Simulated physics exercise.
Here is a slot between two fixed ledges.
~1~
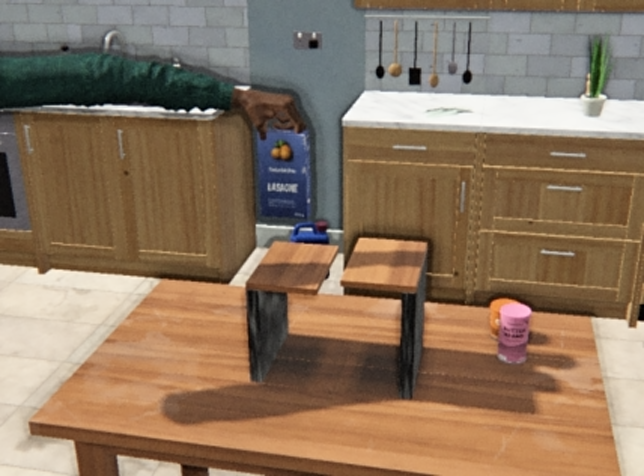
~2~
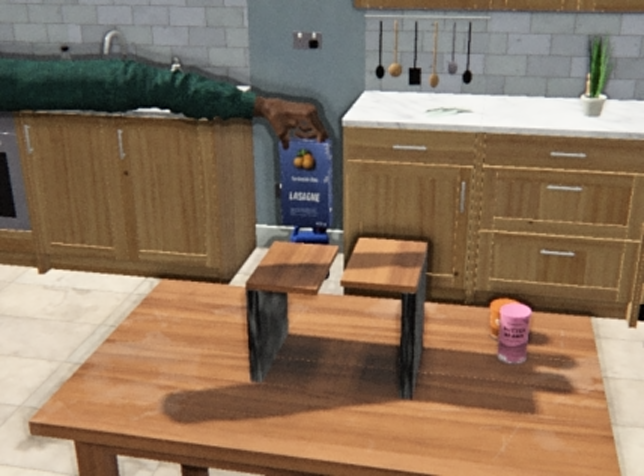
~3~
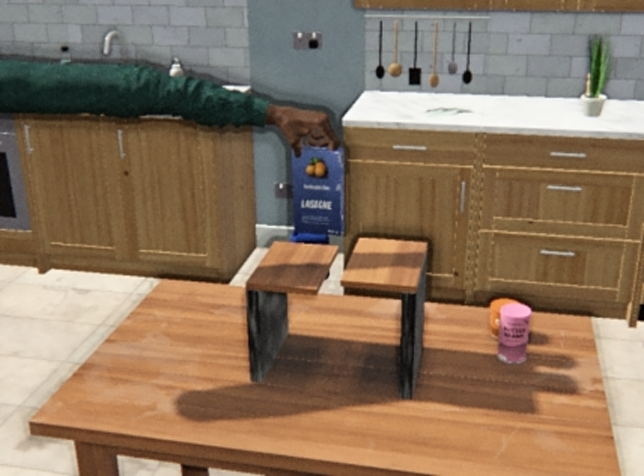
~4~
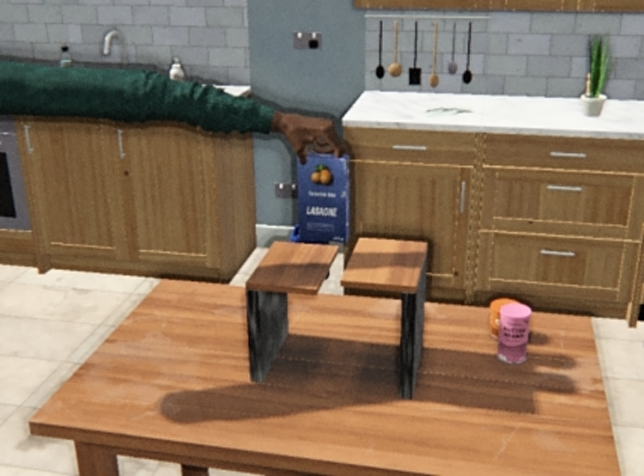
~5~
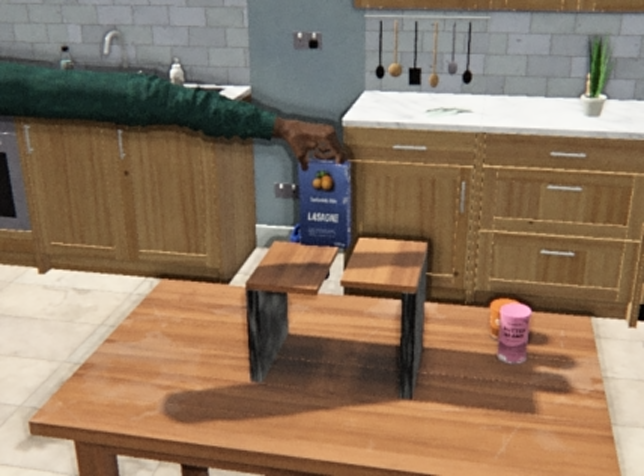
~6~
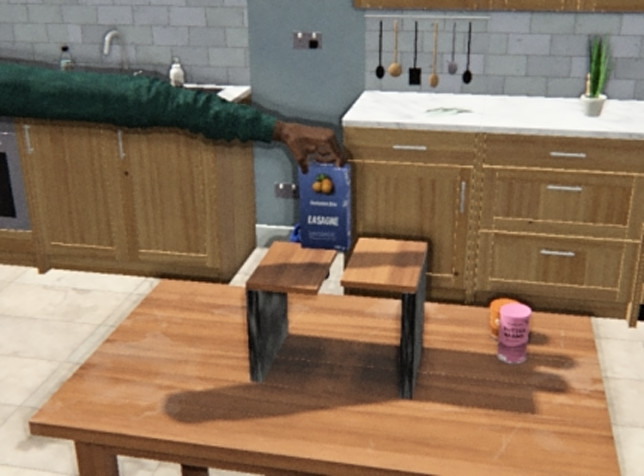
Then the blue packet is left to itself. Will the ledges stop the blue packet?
Here the packet lodges.
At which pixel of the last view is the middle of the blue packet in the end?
Near (325, 227).
Then, 0.32 s later than the last frame, blue packet moved a little near (325, 226).
Then, 0.66 s later than the last frame, blue packet resting near (325, 226).
When it is over, moved from the start, blue packet; the other 2 as before. End places, in pixels of the last picture, blue packet near (325, 226). The packet stays on top.
